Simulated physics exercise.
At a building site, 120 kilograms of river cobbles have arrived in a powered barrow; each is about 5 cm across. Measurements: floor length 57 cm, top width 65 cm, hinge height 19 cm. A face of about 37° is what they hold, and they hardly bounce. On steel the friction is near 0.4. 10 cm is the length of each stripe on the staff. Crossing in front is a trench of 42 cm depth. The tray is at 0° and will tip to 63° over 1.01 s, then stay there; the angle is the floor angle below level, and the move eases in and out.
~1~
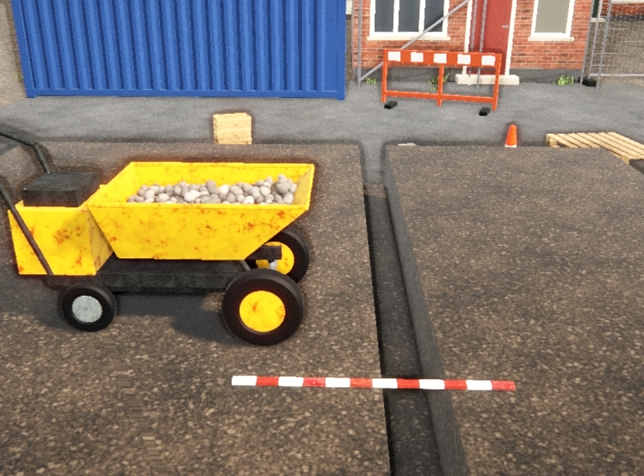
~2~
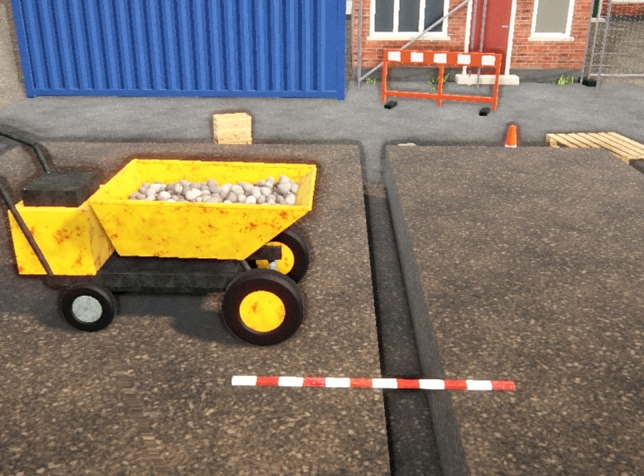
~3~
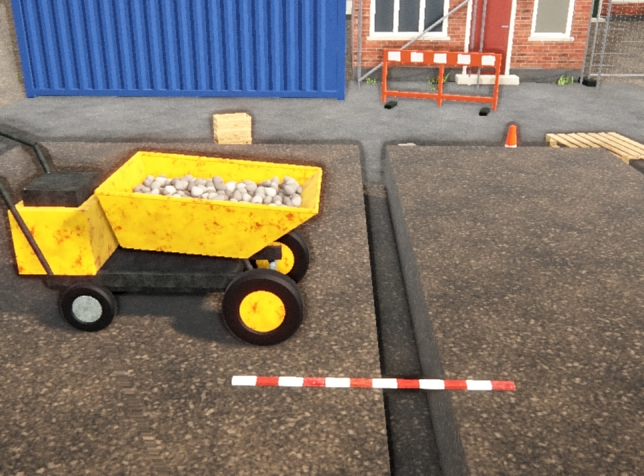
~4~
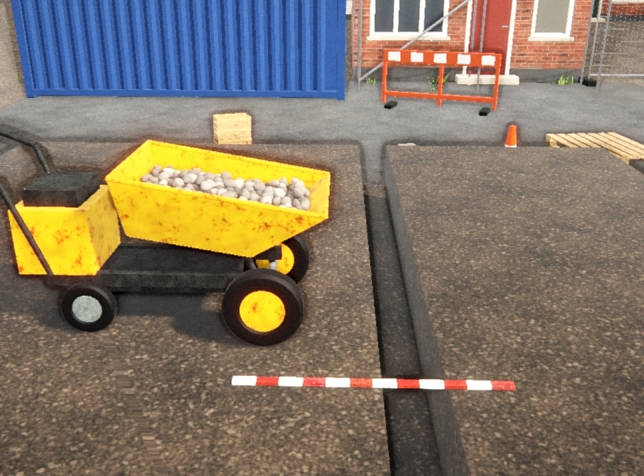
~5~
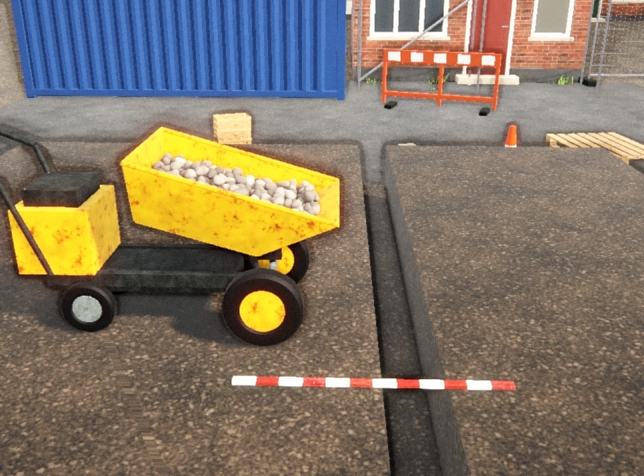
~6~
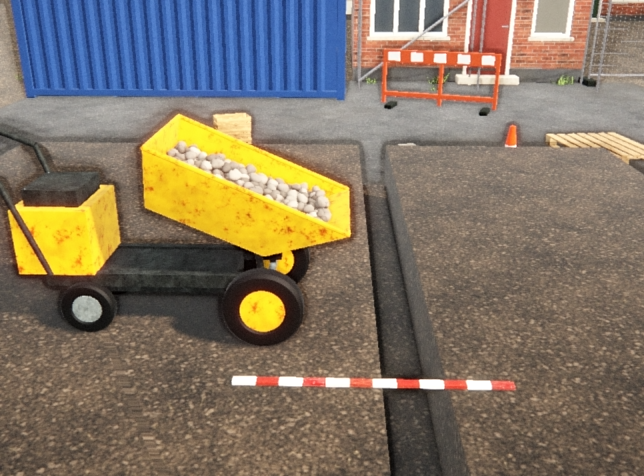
A large blue corrugated container stands at the back left of a building site, seen from slightly above, with a brick building, orange barrier and cone to its right. In front, a small yellow dumper loaded with grey stones sits left of a narrow trench crossed by a red-and-white pole. The tray's left end rises, slowly then faster, tilting rightward while the stones, wheels and camera stay steady.
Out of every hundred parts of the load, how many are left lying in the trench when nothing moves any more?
Around 69 in every hundred.
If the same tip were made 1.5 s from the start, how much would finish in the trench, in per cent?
In that case some 75 per cent.
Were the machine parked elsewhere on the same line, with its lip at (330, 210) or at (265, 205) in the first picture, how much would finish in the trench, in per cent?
The first gives about 45 percent and the second about 90 percent.
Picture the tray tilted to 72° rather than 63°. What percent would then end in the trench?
In that case some 75 per cent.
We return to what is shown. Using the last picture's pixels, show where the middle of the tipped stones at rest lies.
Their middle lands near (413, 365).
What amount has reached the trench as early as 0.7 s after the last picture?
Something like 25 in a hundred.
Then, 0.3 s after the last picture the floor is at 53°, 100 % in the tray; the foremost stones are at (370, 253).
Then, 0.7 s after the last picture the floor is at 63°, 73 % in the tray, 26 % in the trench, 2 % past the trench; the foremost stones are at (437, 295).
Then, 1.0 s after the last picture the floor is at 63°, 24 % in the tray, 46 % in the trench, 30 % past the trench; the foremost stones are at (544, 319).
Then, 3.0 s after the last picture the floor is at 63°, 0 % in the tray, 69 % in the trench, 31 % past the trench; the foremost stones are past the picture's edge.
